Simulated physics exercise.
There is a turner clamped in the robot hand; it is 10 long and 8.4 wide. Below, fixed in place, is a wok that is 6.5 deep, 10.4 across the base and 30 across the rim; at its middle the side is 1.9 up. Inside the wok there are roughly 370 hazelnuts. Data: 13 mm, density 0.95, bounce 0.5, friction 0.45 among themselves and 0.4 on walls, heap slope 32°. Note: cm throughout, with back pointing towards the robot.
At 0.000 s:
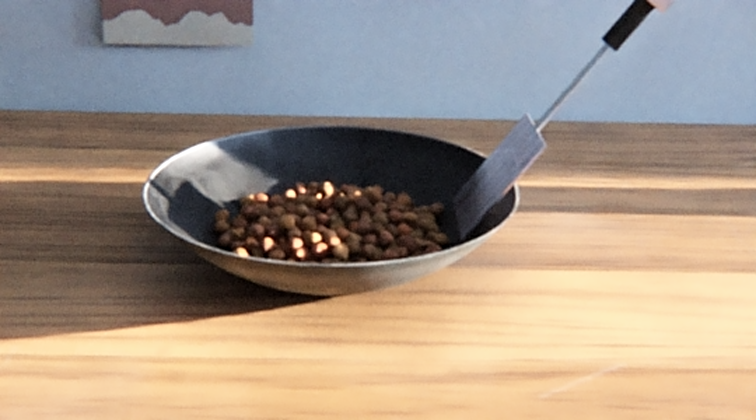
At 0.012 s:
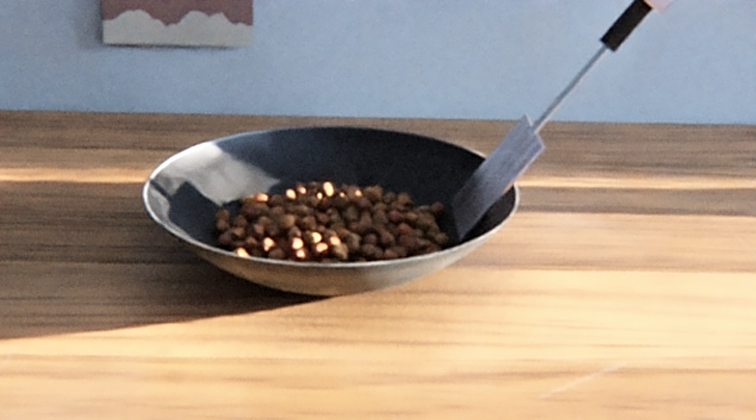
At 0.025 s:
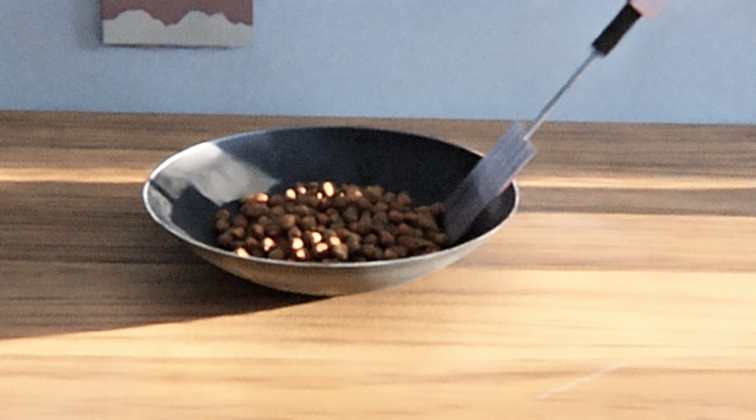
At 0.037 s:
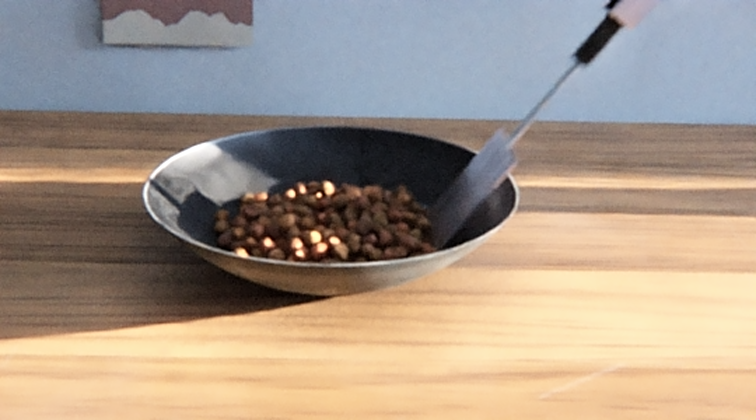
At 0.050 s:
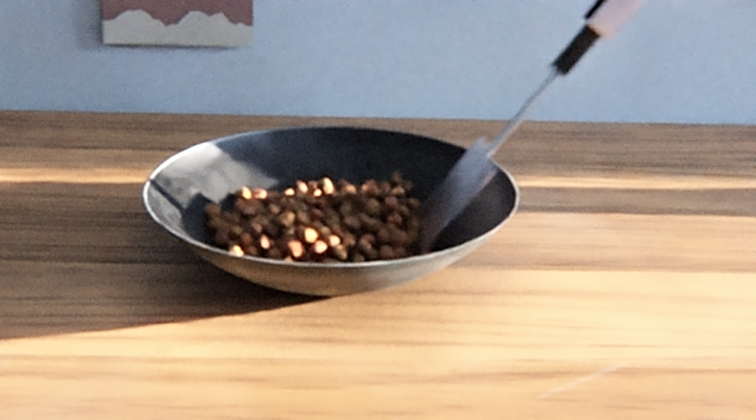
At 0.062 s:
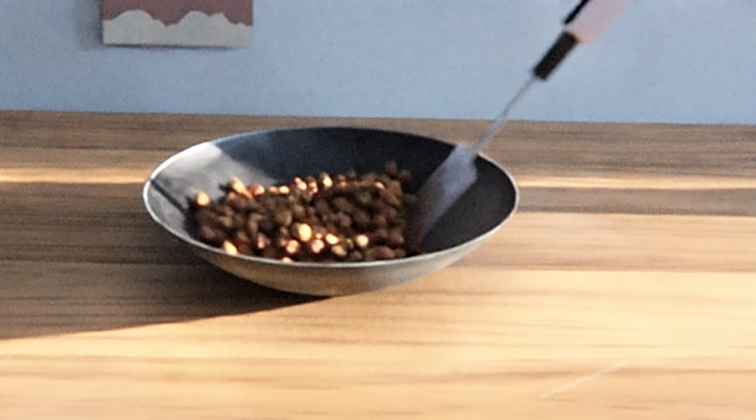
A spatula resting at the right side of a dark, shallow pan slid left into a pile of hazelnuts, pushing them together toward the left side while the pan stayed still on the wooden table.
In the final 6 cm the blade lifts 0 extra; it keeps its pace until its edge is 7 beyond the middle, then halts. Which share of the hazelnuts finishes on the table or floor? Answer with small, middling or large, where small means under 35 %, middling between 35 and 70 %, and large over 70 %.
It is small.
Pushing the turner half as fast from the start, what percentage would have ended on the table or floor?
About 0 %.
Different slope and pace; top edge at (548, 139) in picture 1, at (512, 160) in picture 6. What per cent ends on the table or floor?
Off the vessel, on the table or floor: Some 0 percent.
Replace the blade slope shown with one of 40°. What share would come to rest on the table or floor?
That gives about 15 in a hundred.
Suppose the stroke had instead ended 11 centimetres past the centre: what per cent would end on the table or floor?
50 %, roughly.
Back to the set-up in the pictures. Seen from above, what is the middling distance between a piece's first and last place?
Level distance of roughly 10 cm.
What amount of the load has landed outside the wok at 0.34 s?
That would be near 15 per cent, give or take.
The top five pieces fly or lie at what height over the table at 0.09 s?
Around 6 cm above the table.
By 0.09 s, sloping 54°, highest piece 7 above the table; 372 in the wok.
By 0.12 s, sloping 54°, highest piece 8 above the table; 372 in the wok.
By 0.34 s, sloping 54°, highest piece 10 above the table; 291 in the wok, 48 on the table or floor, 33 on the blade or in flight.
By 1.39 s, sloping 54°, highest piece 7 above the table; 289 in the wok, 83 on the table or floor.
Final count, 289 in the wok, 83 on the table or floor. That is 22 % on the table or floor.
